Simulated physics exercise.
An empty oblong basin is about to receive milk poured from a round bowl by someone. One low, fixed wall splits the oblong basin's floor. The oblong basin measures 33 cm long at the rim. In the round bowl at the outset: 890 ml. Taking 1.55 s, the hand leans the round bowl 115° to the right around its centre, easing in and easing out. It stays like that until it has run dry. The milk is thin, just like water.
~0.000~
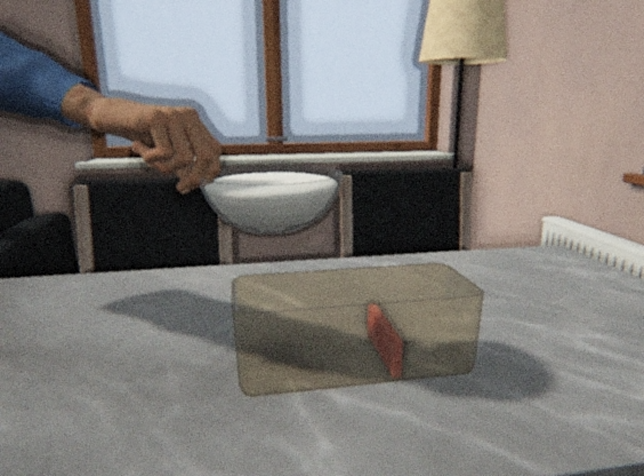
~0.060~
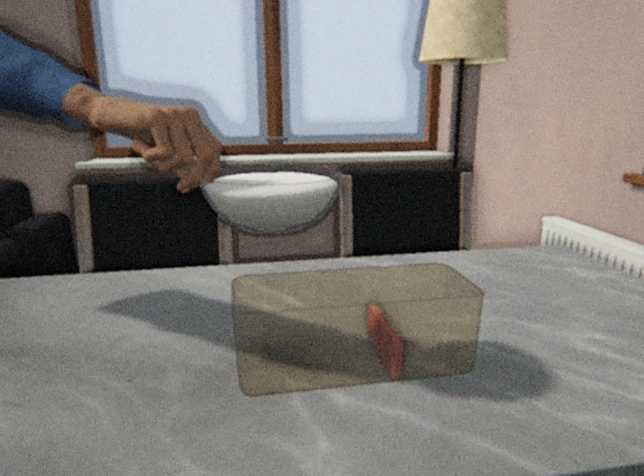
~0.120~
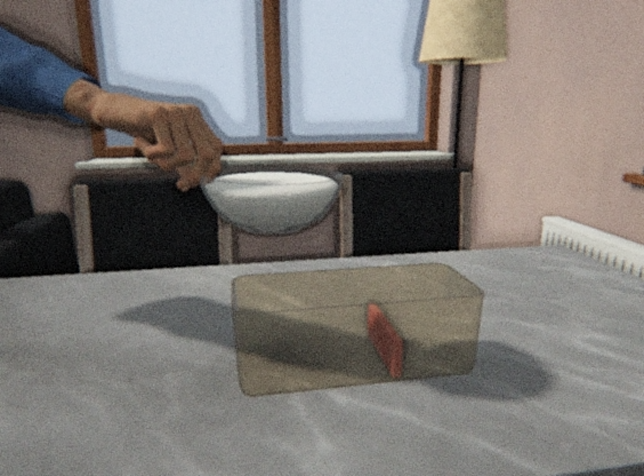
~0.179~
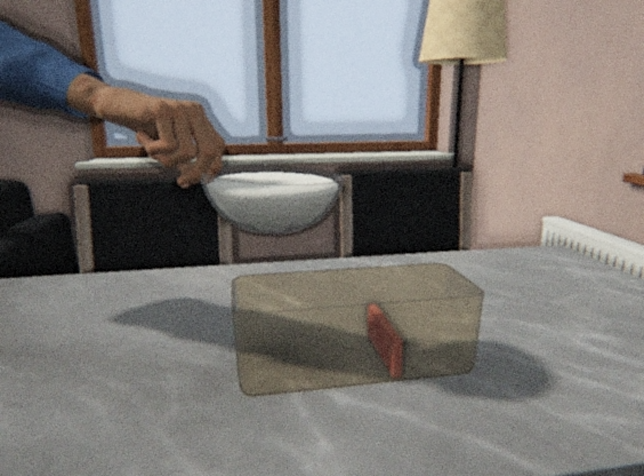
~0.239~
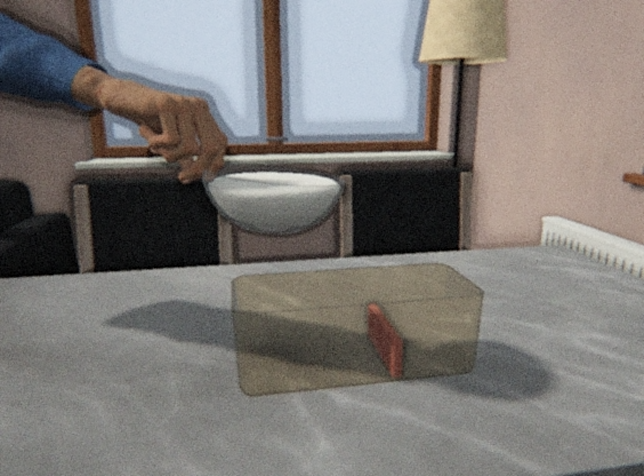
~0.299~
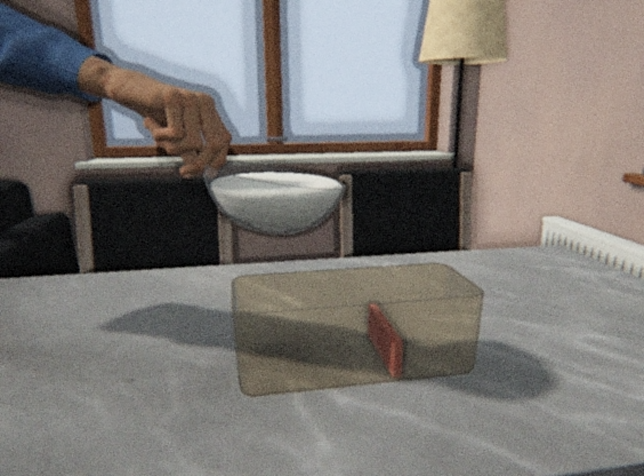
Hand in a blue sleeve slowly leaning a round white bowl slightly to the right above an oblong see-through basin on a grey table.
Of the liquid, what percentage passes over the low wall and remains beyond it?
The far part has about 48 per cent.
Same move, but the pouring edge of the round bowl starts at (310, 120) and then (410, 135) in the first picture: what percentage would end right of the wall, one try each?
Respectively about 15 and 70 percent.
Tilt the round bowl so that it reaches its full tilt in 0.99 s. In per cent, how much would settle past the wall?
That would be about 35 in a hundred, I'd say.
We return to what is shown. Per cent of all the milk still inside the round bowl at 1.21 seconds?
What remains is about 0 percent of it all.
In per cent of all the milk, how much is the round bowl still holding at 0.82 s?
Roughly 28 %.
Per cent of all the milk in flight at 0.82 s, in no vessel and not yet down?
About 30 per cent.
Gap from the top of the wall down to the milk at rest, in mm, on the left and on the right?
Close to 38 mm left and close to 24 mm right.
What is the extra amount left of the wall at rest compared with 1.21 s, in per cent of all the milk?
That is roughly 0 in a hundred of the whole.
After 0.82 s the tilt is 63° and 27 per cent is still to pour, 11 is left of the wall and 30 right of it.
After 1.21 s the tilt is 102° and 0 per cent is still to pour, 50 is left of the wall and 48 right of it.
After 1.61 s the tilt is 115° and 0 per cent is still to pour, 50 is left of the wall and 48 right of it.
After 2.05 s the tilt is 115° and 0 per cent is still to pour, 50 is left of the wall and 49 right of it.
In the end 50 per cent lies left of the wall, 48 right of it and 2 outside.
